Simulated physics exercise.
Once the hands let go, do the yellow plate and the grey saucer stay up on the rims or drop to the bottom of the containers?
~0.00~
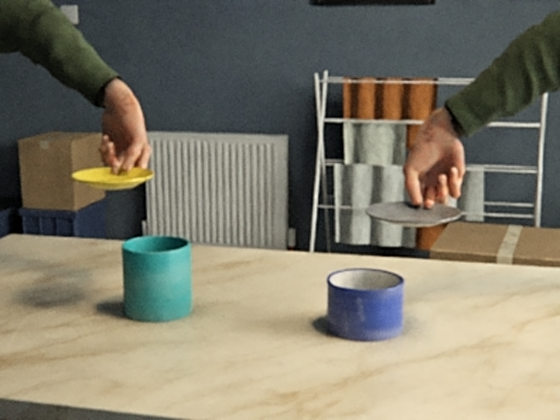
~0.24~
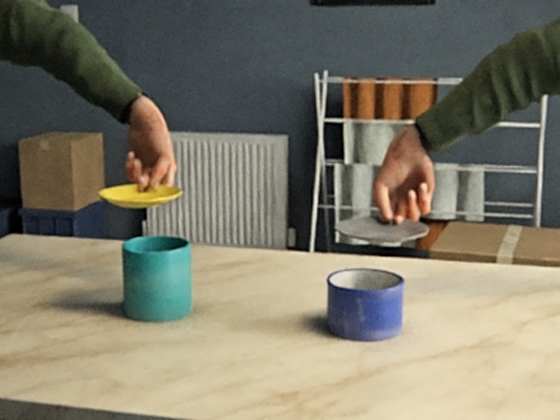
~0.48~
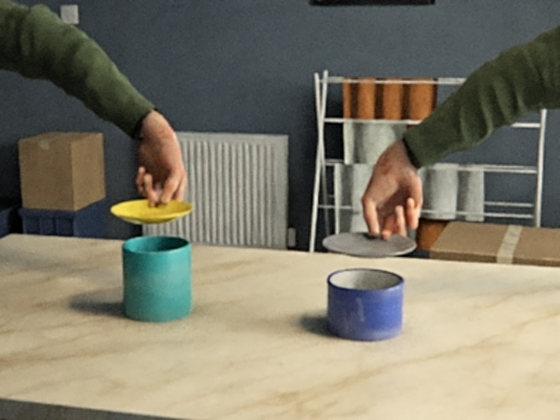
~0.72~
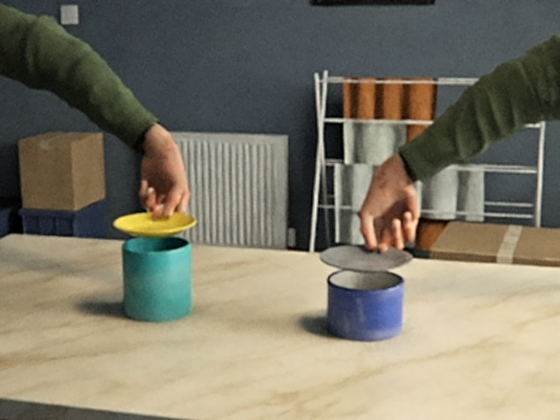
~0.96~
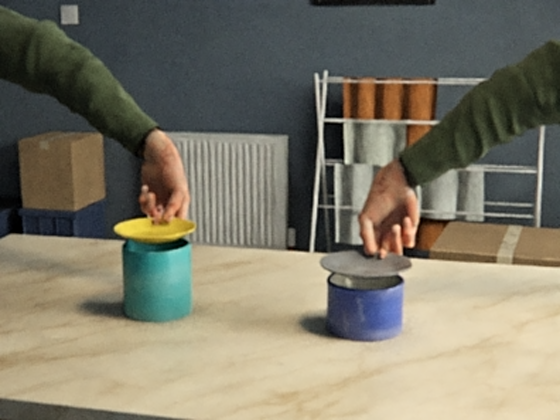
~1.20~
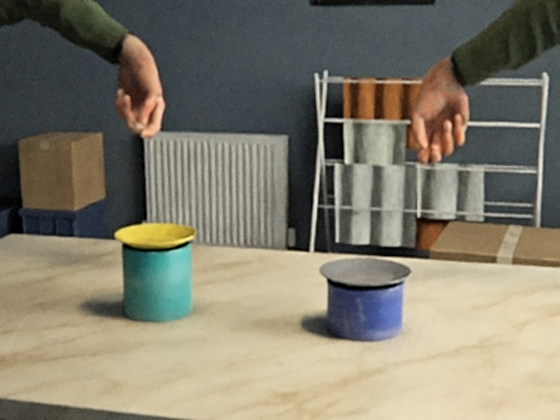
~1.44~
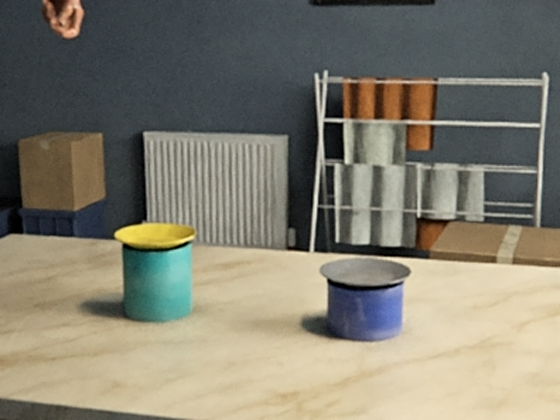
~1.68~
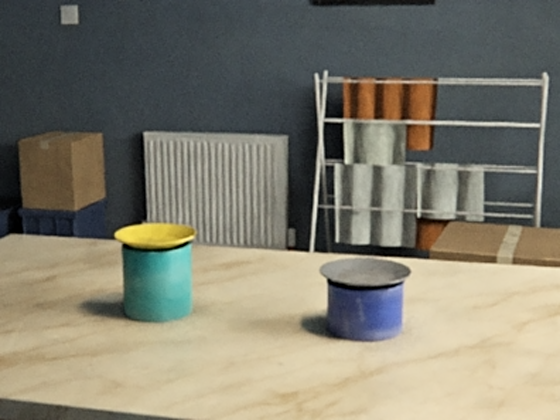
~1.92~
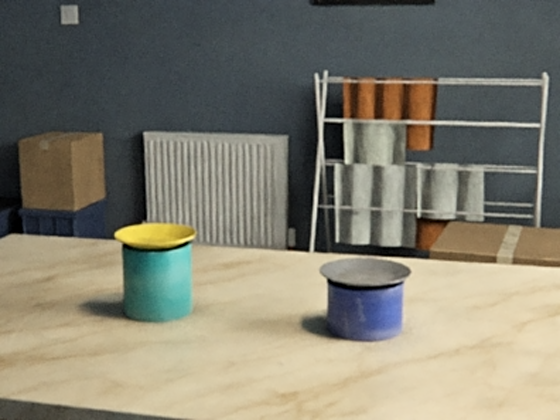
Both stay up on the rims, with the yellow plate covering the teal cup and the grey saucer covering the blue pot like lids.
